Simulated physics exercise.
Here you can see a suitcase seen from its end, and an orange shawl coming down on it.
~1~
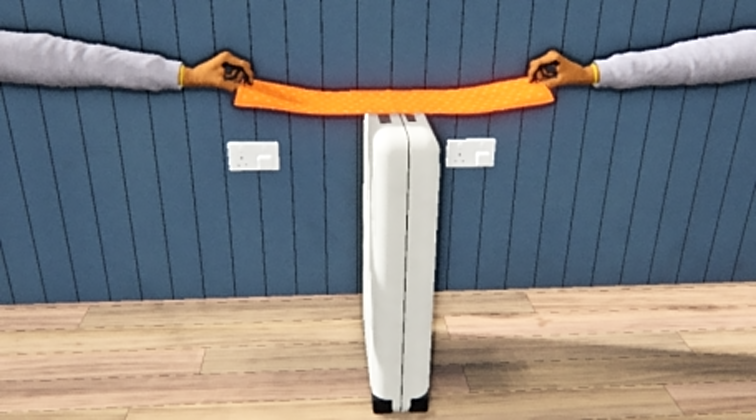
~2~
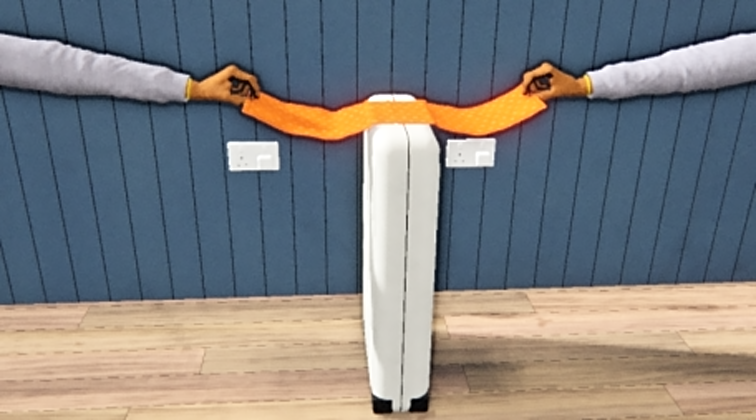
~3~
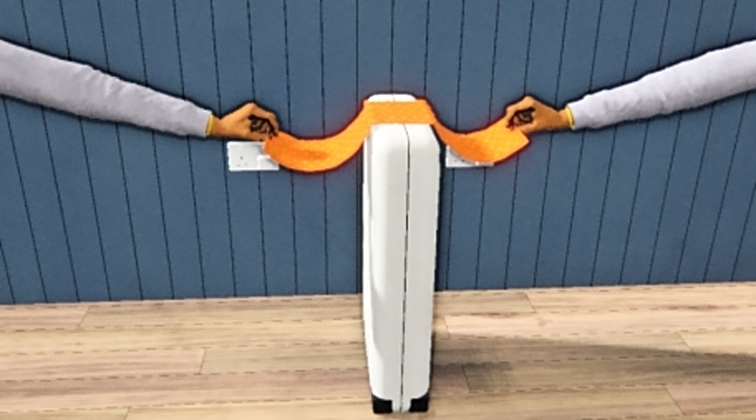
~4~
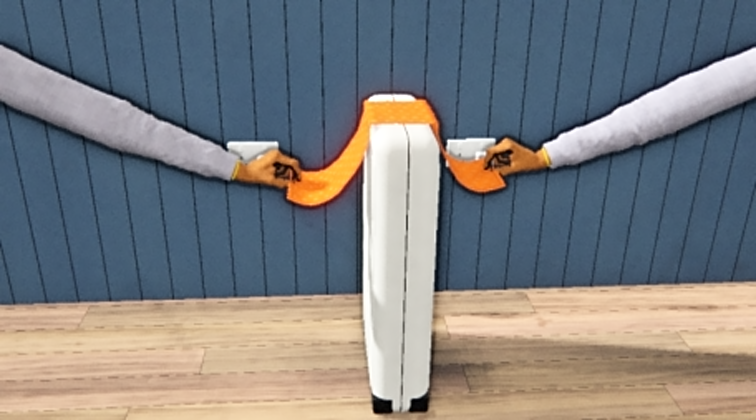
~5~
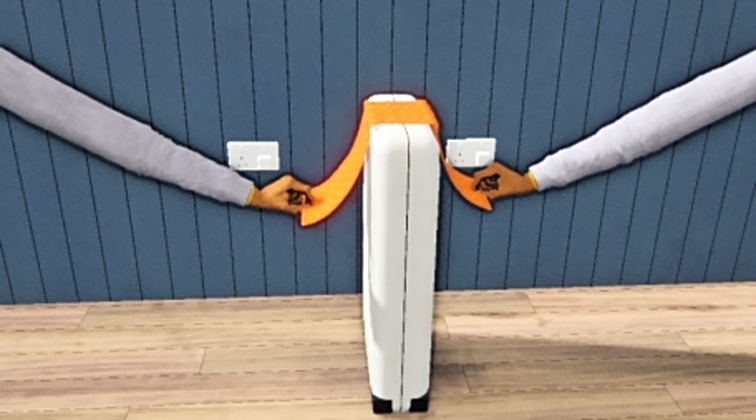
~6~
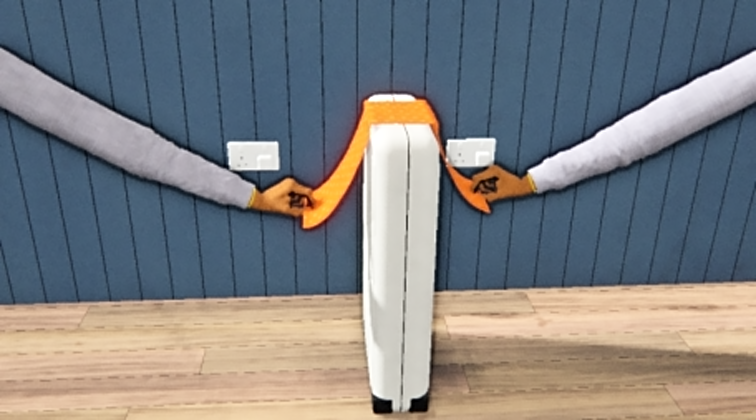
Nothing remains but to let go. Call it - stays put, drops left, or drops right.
Stays put.
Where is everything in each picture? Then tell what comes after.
In the first frame, left end (241, 105); right end (548, 102); top of the suitcase (410, 144).
In the second frame, left end (248, 114); right end (541, 109).
In the third frame, left end (267, 154); right end (523, 145); top of the suitcase (410, 144).
In the fourth frame, left end (293, 201); right end (500, 187).
In the fifth frame, left end (308, 224); right end (487, 208).
In the sixth frame, left end (309, 227); right end (485, 211); both sides about alike.
Then, 0.20 s later than the last view, shawl hanging on both sides, left end near (330, 225), right end near (456, 211).
Then, 0.28 s later than the last view, shawl hanging on both sides, left end near (360, 231), right end near (430, 216).
Finally, shawl hanging on both sides, left end near (368, 231), right end near (425, 216). The orange shawl hangs there.
